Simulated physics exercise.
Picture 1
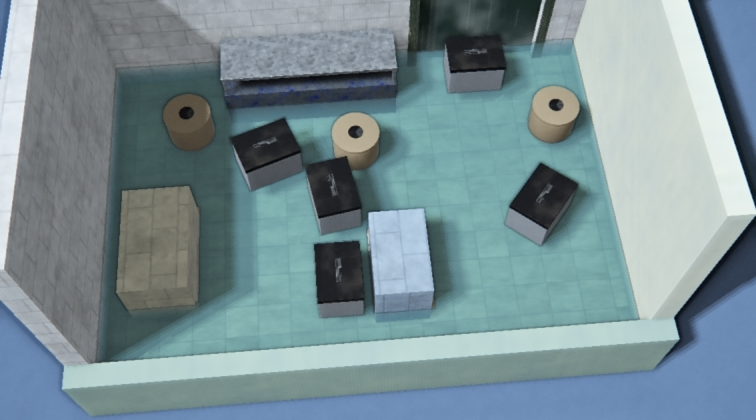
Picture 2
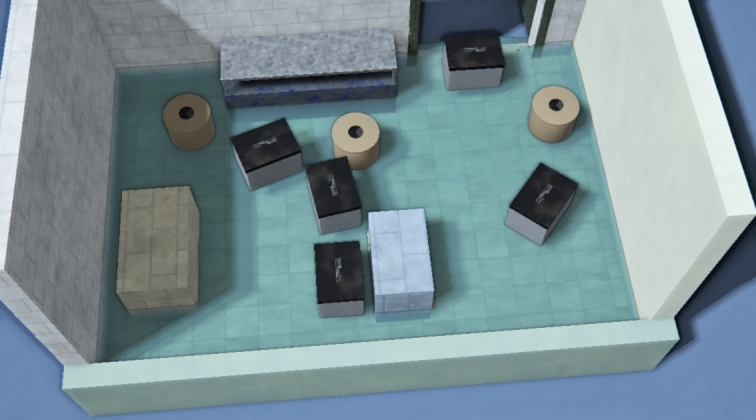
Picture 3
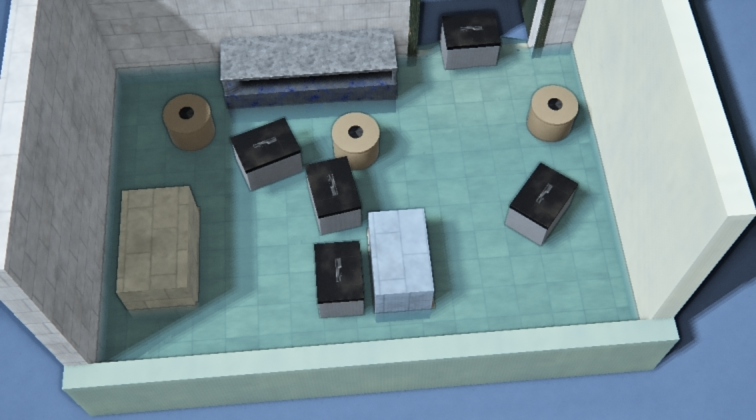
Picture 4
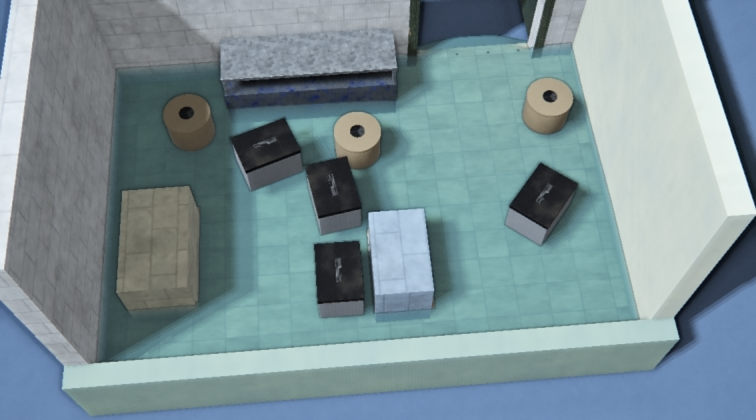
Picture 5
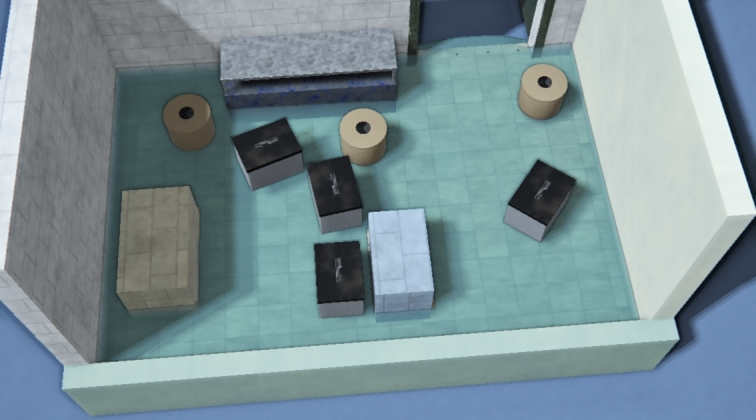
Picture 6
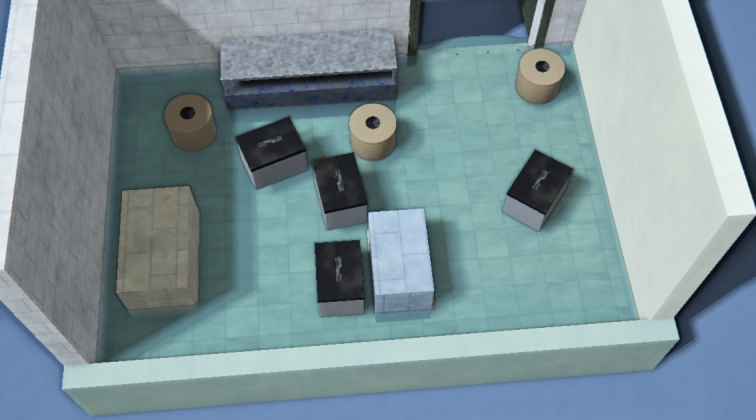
The footage shows a flooded cellar of tubs and dark-topped boxes, where a box by the doorway slides out of view, then the right tub drifts toward the back and the middle tub and nearby boxes shift slightly.
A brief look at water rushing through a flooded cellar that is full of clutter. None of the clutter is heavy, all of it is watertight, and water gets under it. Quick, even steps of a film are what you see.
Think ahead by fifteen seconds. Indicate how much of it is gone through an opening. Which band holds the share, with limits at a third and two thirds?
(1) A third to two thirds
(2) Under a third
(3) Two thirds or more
Two thirds or more (3).
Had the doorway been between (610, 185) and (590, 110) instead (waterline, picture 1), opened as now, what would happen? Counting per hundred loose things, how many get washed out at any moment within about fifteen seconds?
Roughly 60 in a hundred.
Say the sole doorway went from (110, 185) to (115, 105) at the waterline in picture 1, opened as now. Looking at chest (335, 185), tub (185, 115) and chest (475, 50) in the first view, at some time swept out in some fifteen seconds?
The three come to escape, escape and no escape, in that order.
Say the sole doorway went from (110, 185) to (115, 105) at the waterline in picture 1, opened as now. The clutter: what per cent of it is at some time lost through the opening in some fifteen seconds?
It comes to about 50 per cent.
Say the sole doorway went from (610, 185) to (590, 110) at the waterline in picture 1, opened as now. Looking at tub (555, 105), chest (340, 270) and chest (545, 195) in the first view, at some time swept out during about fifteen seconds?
Lost, retained and lost.
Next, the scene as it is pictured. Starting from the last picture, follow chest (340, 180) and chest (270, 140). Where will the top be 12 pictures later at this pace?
The first top is close to (484, 124) and the second close to (422, 98).
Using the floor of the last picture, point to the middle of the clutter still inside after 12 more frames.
About (413, 157).
A moment on, 1 of 8 are out; 7 afloat.
Next, 3 of 8 are out; 5 afloat.
Later, 6 of 8 are out; 2 afloat.
In the end, 6 of 8 are out; 2 afloat.
